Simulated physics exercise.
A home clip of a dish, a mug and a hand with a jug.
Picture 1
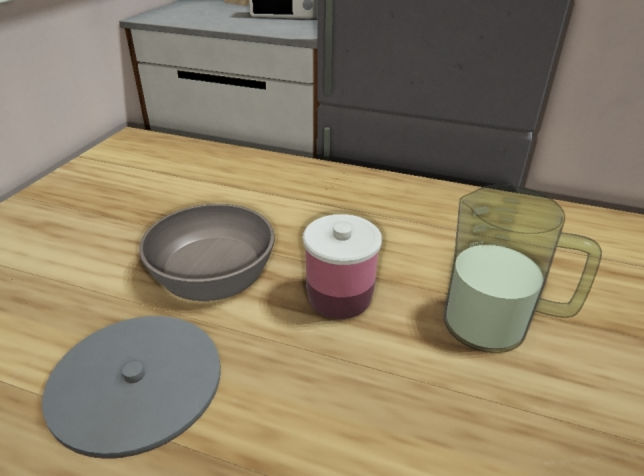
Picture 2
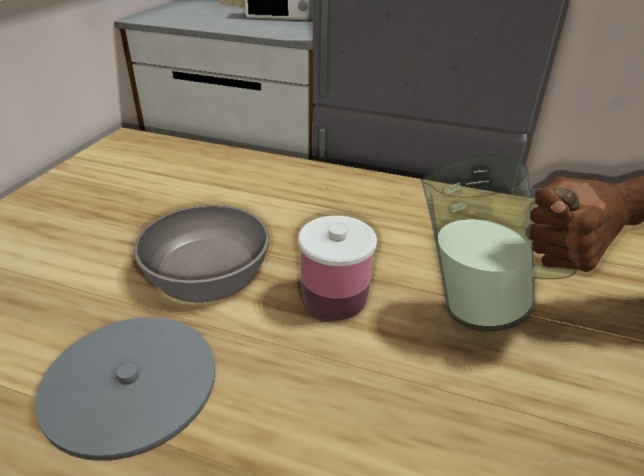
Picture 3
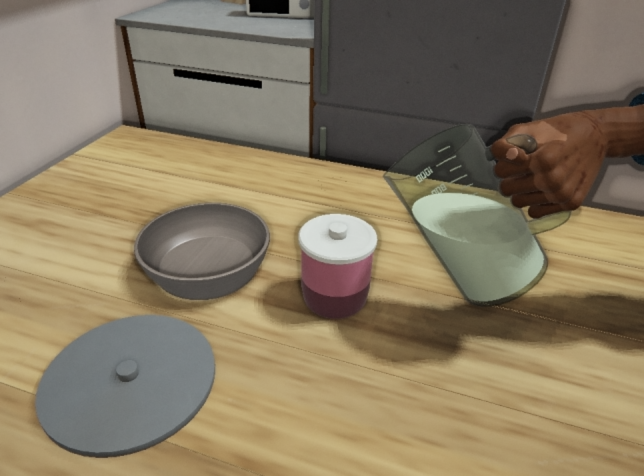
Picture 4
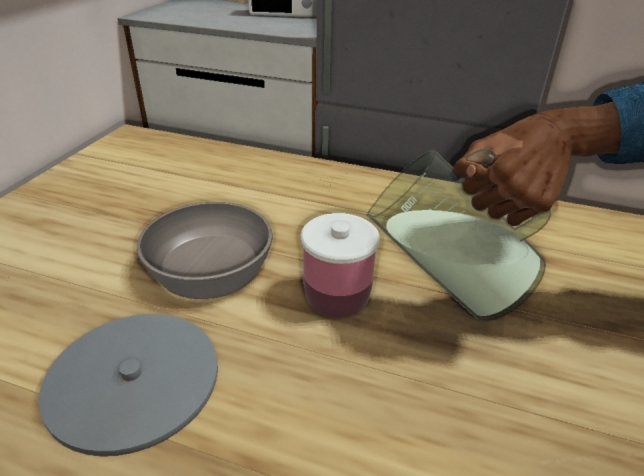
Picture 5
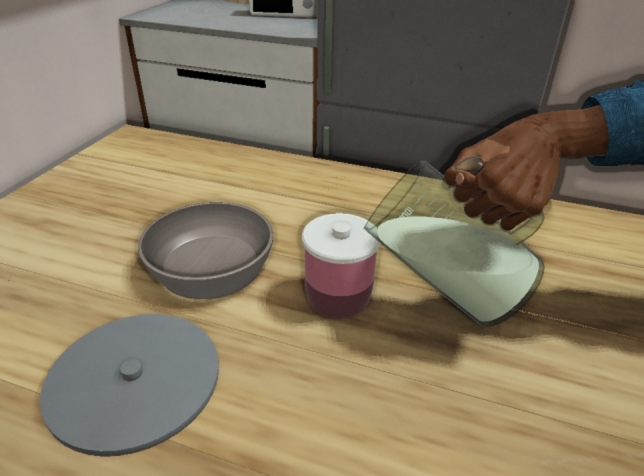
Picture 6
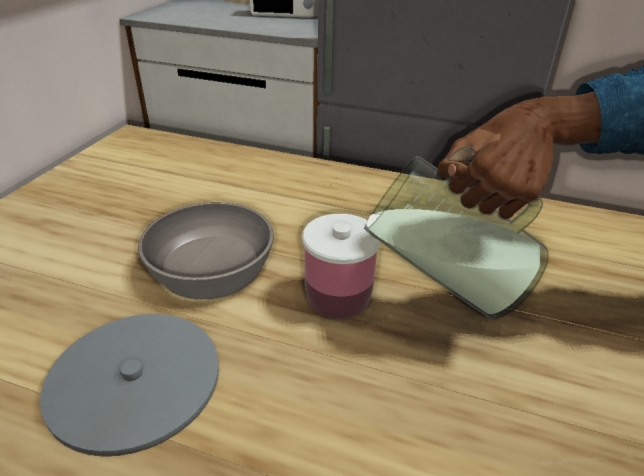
A hand grips the handle of a clear jug of pale green liquid, lifts it and tilts it leftward beside a lidded pink container, while an open grey dish and a flat round lid stay still on the wooden table.
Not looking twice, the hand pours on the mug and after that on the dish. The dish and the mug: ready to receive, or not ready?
Dish - ready; mug - not ready.
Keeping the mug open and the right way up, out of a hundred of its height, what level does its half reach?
Going by my count, 65 in a hundred.
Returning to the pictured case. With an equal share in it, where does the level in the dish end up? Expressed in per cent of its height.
40%, roughly.
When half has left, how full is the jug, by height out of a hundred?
About 25 %.
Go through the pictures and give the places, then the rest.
In the first frame, nothing is moving yet; jug (499, 268) about half full; mug (341, 273) with its lid on; dish (211, 255) open.
In the second frame, the jug is picked up; jug about half full, surface at (483, 245); mug (336, 274) with its lid on.
The third frame shows tilting; jug (467, 214) tipped 35° with all of its load; dish (206, 254) open.
The fourth frame shows no stream yet; jug (453, 234) tipped 50° with all of its load; mug (338, 272) with its lid on.
The fifth frame shows still nothing leaves it; jug (450, 242) tipped 55° with all of its load; dish (209, 254) open.
The sixth frame shows on the point of pouring; jug (451, 236) tipped 60° with all of its load; mug (340, 272) with its lid on; dish (210, 254) open.
Next, it hits the lid of the mug and runs off.
After that, the milk goes into the dish.
Finally, the mug is empty, in a puddle; the dish has its share inside.
